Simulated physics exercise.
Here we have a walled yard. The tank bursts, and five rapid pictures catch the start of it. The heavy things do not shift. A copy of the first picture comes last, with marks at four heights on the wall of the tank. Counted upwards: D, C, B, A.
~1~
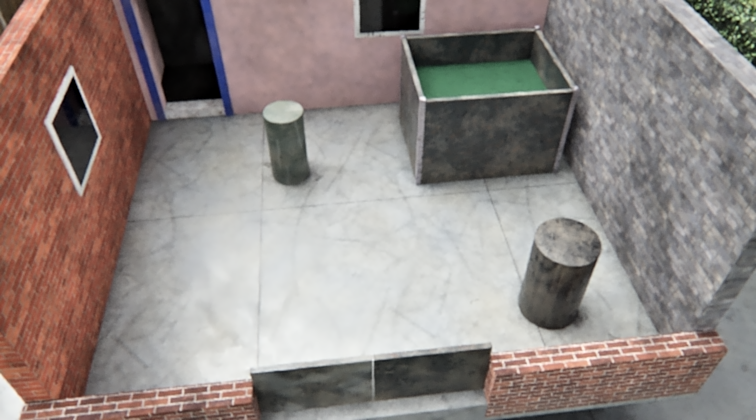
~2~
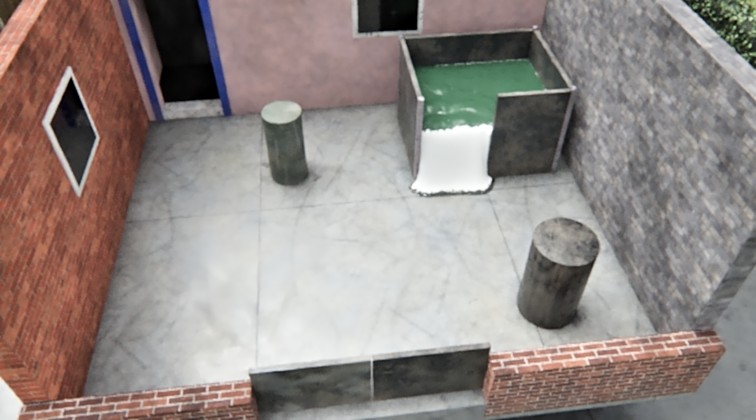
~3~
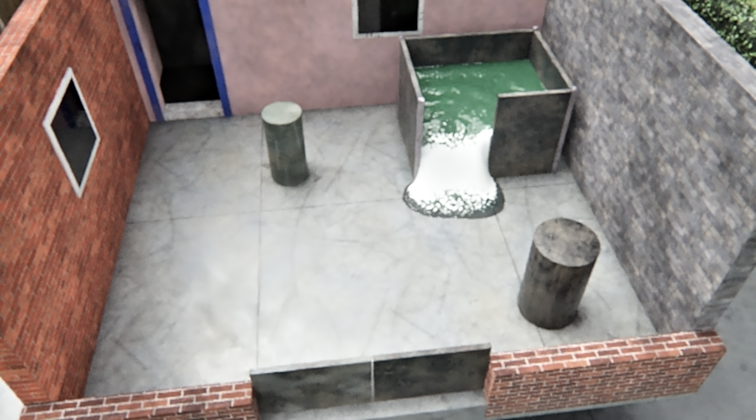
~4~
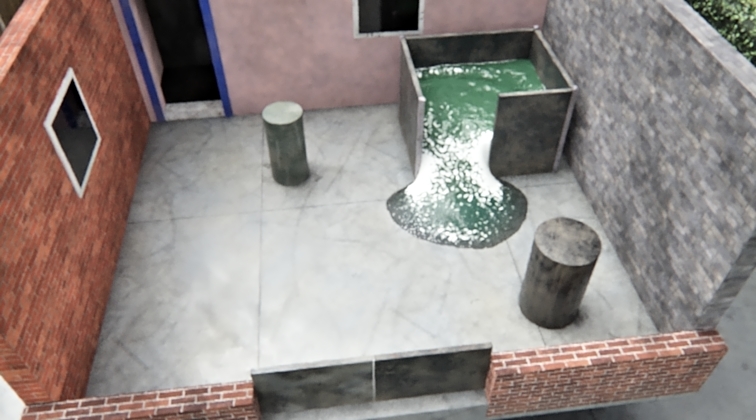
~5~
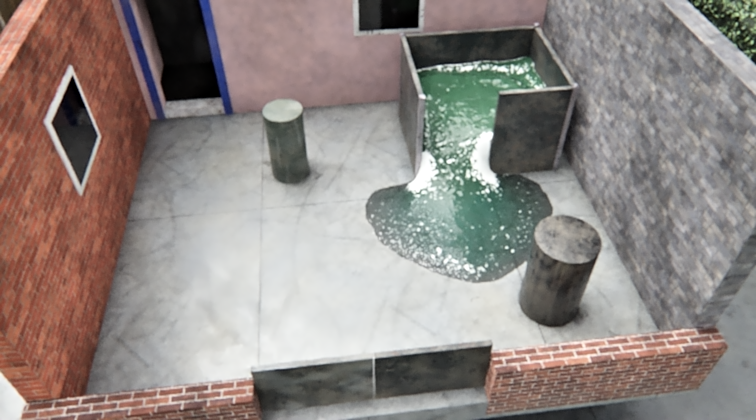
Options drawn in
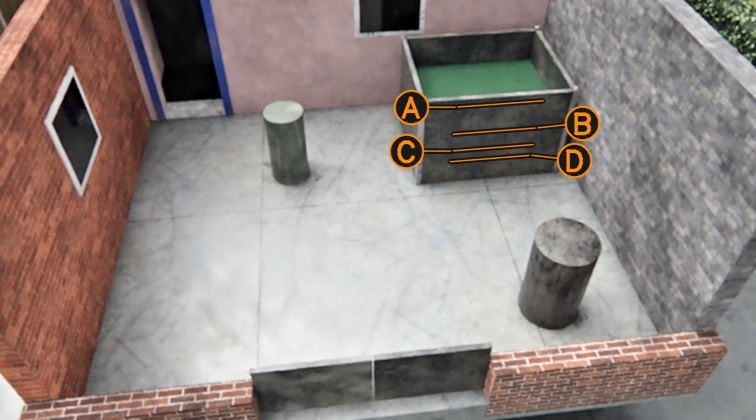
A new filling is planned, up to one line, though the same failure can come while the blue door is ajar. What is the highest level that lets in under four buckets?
I would pick mark B.
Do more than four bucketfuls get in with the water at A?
Yes.
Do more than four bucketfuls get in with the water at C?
No, not at all.
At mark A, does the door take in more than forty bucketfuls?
No.
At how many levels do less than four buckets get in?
Three of the four.
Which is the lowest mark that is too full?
A.
On the marked copy, A at (499, 104); B at (495, 131); C at (492, 147); D at (490, 158); from the bottom up D, C, B, A.
For mark A, about 13 bucketfuls get in.
For mark B, a splash gets over, under a bucket.
For mark C, nothing gets over.
For mark D, nothing gets over.
